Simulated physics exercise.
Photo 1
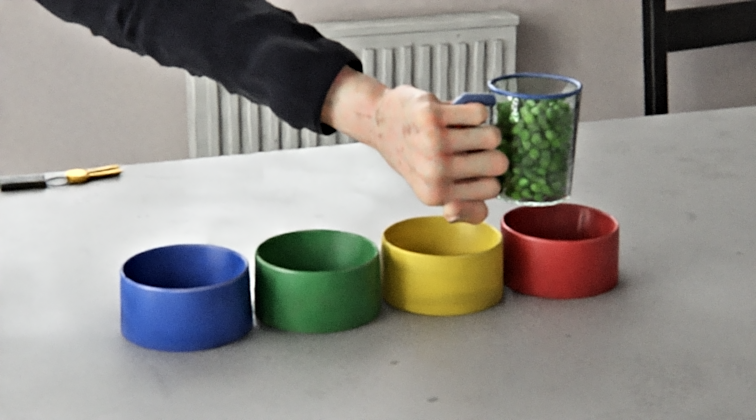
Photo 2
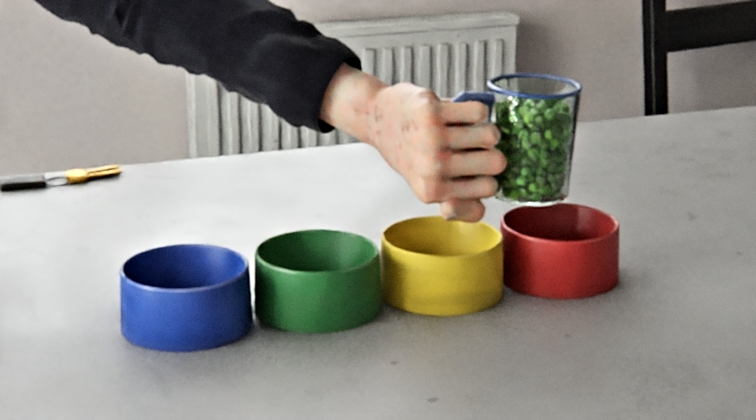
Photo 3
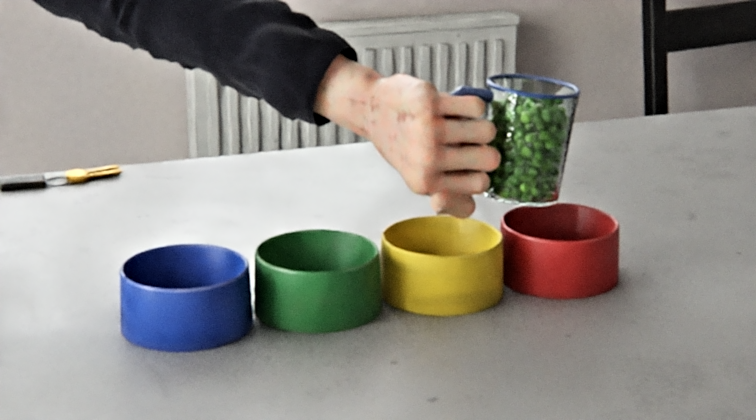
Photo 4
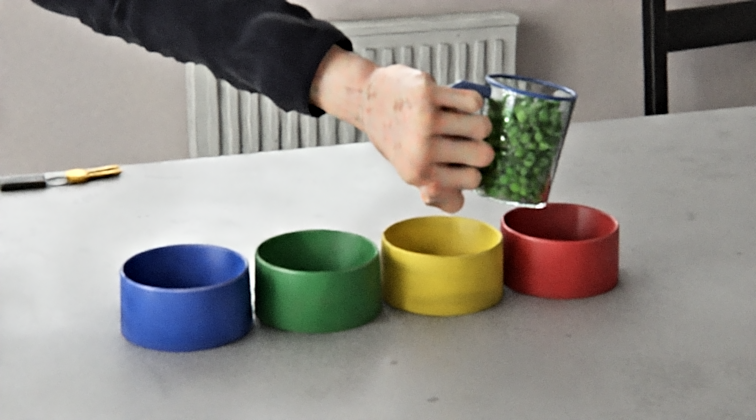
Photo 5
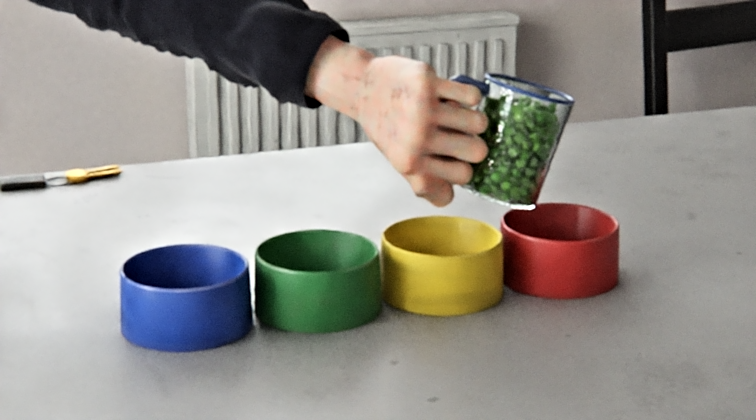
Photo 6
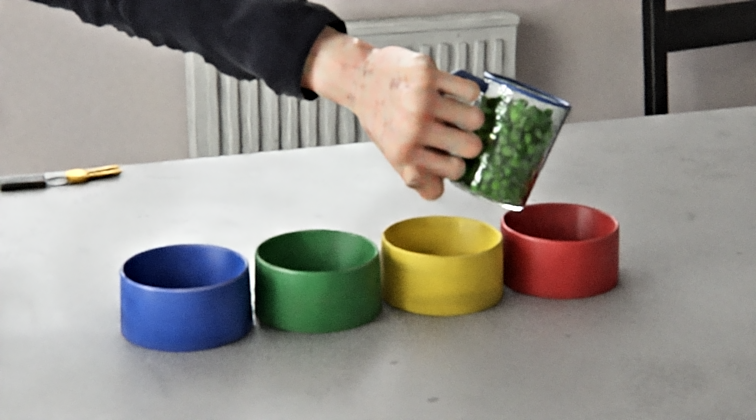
The clip opens on a hand holding a clear measuring cup of green peas upright above a row of blue, green, yellow and red dishes. The hand gradually tilts the cup to the right while drifting slightly left, and at the end the cup is slanted near the red dish, peas still inside.
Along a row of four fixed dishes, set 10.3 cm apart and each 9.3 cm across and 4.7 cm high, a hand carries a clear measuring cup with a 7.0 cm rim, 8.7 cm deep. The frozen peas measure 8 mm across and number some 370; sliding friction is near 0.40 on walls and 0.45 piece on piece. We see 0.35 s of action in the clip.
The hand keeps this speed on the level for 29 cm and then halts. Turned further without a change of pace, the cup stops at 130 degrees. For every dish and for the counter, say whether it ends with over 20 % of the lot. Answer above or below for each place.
Red: Below, blue: Below, green: Below, yellow: Above, counter: Below.
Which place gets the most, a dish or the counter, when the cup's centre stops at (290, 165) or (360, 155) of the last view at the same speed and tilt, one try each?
The winner: Yellow, then yellow.
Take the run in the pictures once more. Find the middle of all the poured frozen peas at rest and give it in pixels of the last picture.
I'd put it at about (441, 263).
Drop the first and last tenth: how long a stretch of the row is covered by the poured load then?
6 cm.
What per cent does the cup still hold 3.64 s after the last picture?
0 per cent.
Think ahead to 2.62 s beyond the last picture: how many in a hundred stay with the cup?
Somewhere close to 0 percent.
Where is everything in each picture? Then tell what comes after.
Cup at (533, 140), tilt 0 degrees, lip at (576, 82), moved 0.0 cm; middle of the pieces at (532, 148); red dish at (560, 222); yellow dish at (442, 236); green dish at (317, 251); blue dish at (185, 267), in the first picture.
Cup at (531, 140), tilt 2 degrees, lip at (575, 84), moved 0.2 cm; middle of the pieces at (530, 148), in the second picture.
Cup at (526, 140), tilt 6 degrees, lip at (573, 88), moved 0.6 cm; middle of the pieces at (524, 149), in the third picture.
Cup at (519, 141), tilt 11 degrees, lip at (571, 92), moved 1.2 cm; middle of the pieces at (517, 149), in the fourth picture.
Cup at (513, 142), tilt 17 degrees, lip at (568, 98), moved 1.7 cm; middle of the pieces at (509, 150), in the fifth picture.
Cup at (507, 142), tilt 22 degrees, lip at (565, 103), moved 2.3 cm; middle of the pieces at (502, 150); red dish at (560, 222); yellow dish at (442, 236); green dish at (317, 251); blue dish at (185, 267), in the sixth picture.
Then, 1.57 s after the last picture, tilt 130 degrees; cup holds 0 %, yellow 95 %.
Then, 2.62 s after the last picture, tilt 130 degrees; cup holds 0 %, yellow 95 %.
Then, 3.64 s after the last picture, tilt 130 degrees; cup holds 0 %, yellow 95 %.
In the end, red 5 %, blue 0 %, green 0 %, yellow 95 %, counter 0 %.
